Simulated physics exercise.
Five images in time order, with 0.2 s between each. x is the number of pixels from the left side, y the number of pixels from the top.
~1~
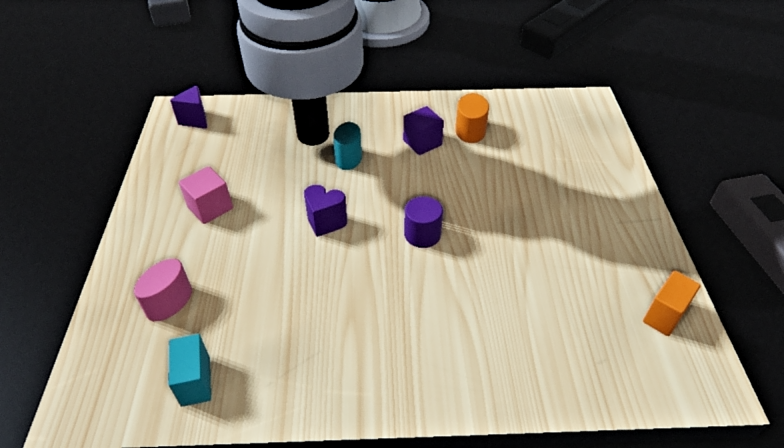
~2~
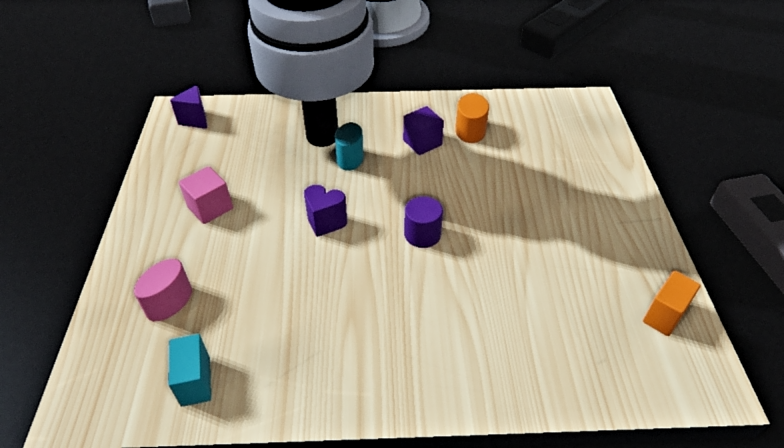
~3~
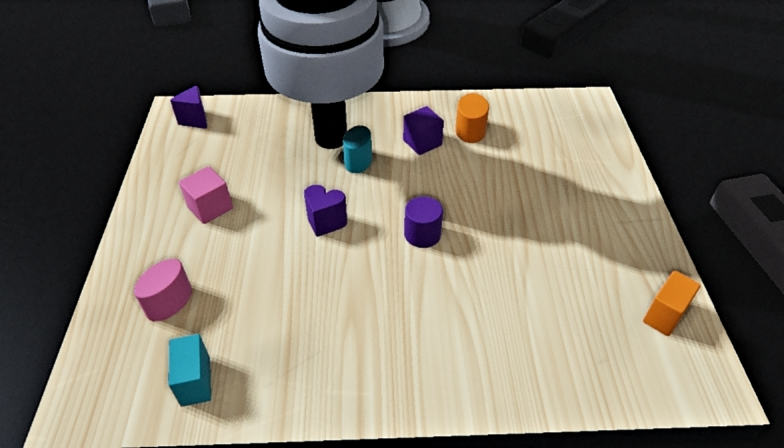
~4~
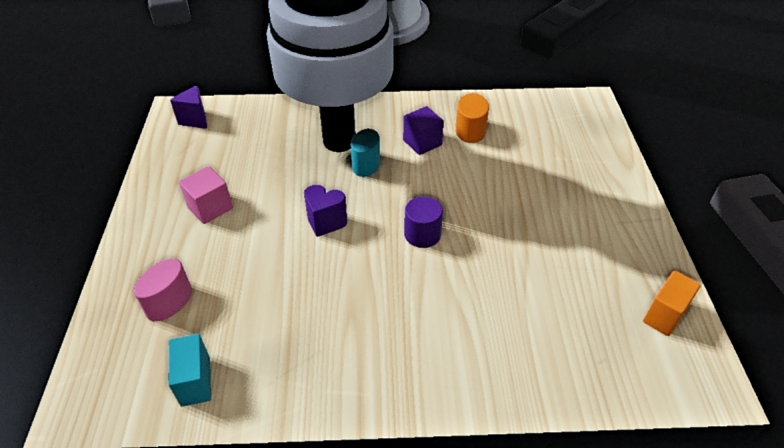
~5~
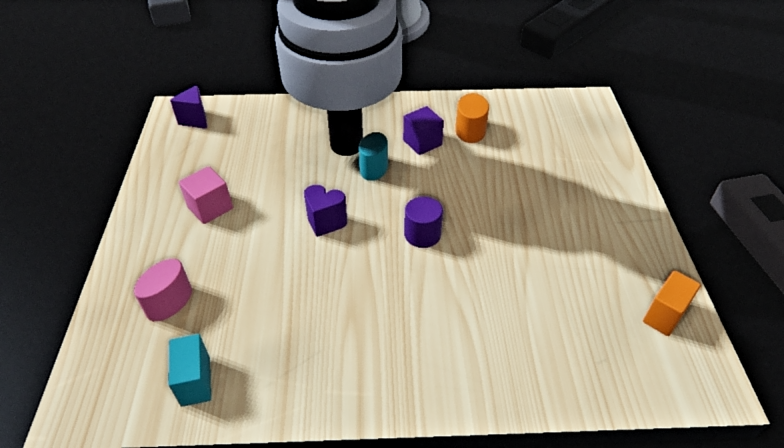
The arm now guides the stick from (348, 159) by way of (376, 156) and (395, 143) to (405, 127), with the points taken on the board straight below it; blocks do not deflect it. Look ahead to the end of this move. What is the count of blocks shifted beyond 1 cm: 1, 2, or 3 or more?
2 blocks.
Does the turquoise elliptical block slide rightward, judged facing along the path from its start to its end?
In short: Yes.
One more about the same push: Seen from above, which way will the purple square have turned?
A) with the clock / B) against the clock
Answer: A.
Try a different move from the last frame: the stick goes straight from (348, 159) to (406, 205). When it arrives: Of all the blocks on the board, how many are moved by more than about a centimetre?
Number moved: 1.
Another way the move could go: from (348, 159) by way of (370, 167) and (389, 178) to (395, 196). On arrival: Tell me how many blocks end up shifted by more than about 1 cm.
Shifted over 1 cm: One.
On the path given first. Halfway along, stick at (388, 139); turquoise elliptical block at (397, 146), turned 60° clockwise.
At the end, stick at (406, 115); turquoise elliptical block at (397, 146), turned 60° clockwise; purple square at (435, 111), turned 50° clockwise; orange elliptical block still.
